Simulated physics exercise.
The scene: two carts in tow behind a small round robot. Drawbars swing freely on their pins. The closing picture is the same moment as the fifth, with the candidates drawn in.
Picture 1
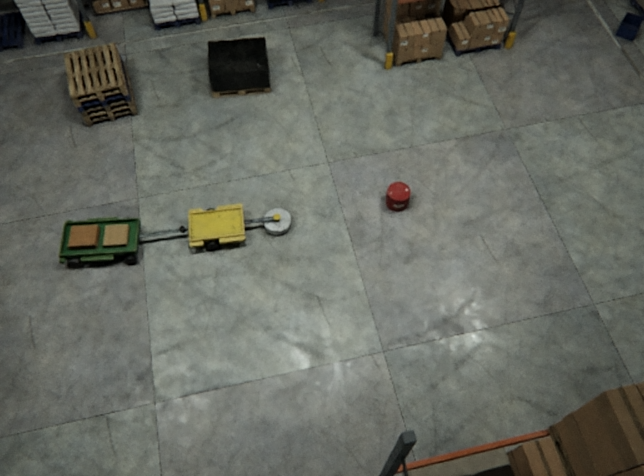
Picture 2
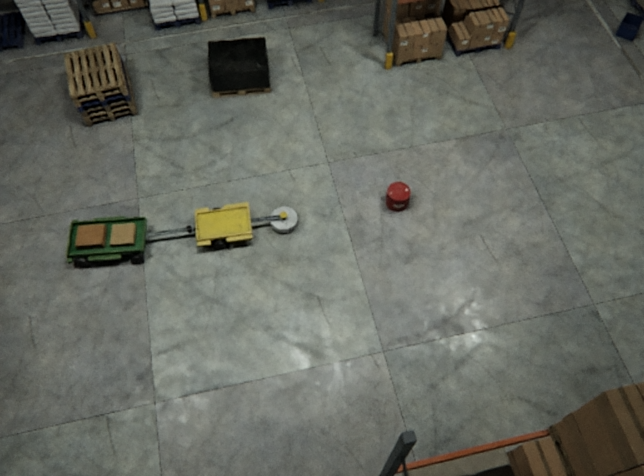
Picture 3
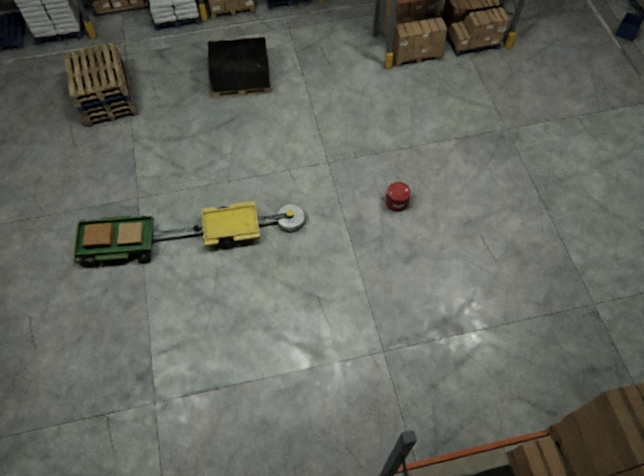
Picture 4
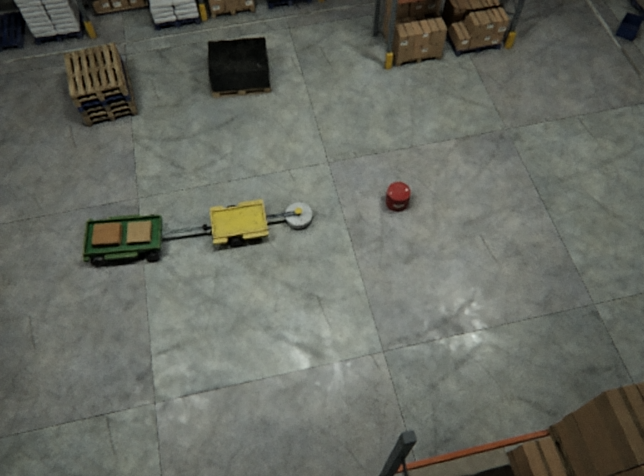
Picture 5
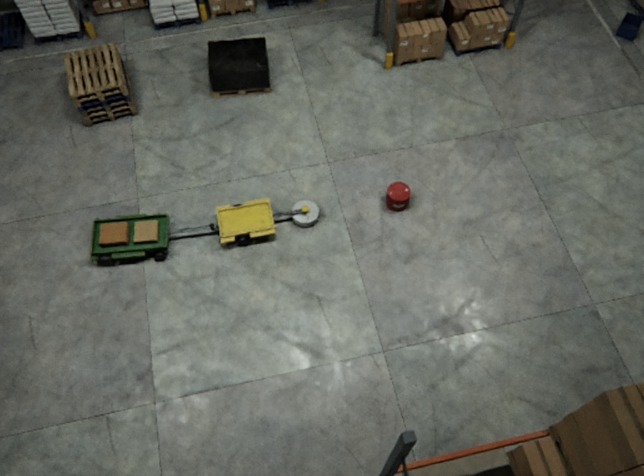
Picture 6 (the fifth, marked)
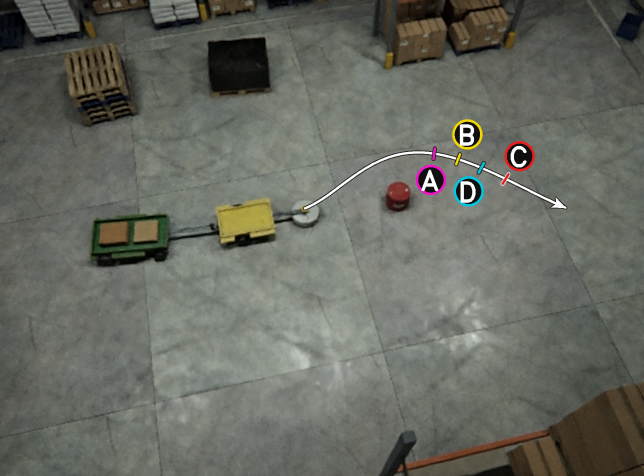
On a warehouse floor, a small round robot slowly tows a yellow cart and a green cart carrying boxes rightward.
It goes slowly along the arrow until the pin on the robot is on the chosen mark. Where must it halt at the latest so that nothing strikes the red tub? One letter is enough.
C.
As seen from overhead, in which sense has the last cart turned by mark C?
Anticlockwise.
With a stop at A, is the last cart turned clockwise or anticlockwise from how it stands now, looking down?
For that mark, anticlockwise.
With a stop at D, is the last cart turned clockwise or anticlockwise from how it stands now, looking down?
For that mark, anticlockwise.
On the marked copy, A at (434, 154); B at (458, 159); C at (506, 179); D at (481, 168); the route from (305, 208) via (429, 153) to (565, 208).
Taking C. A third of the way, robot (368, 171), last cart (212, 224).
Two thirds of the way, robot (440, 159), last cart (286, 201).
When it is over, robot (504, 183), last cart (343, 180); nothing has been touched.
As for the rest, A is safe but short; B is safe but short; D is safe but short.
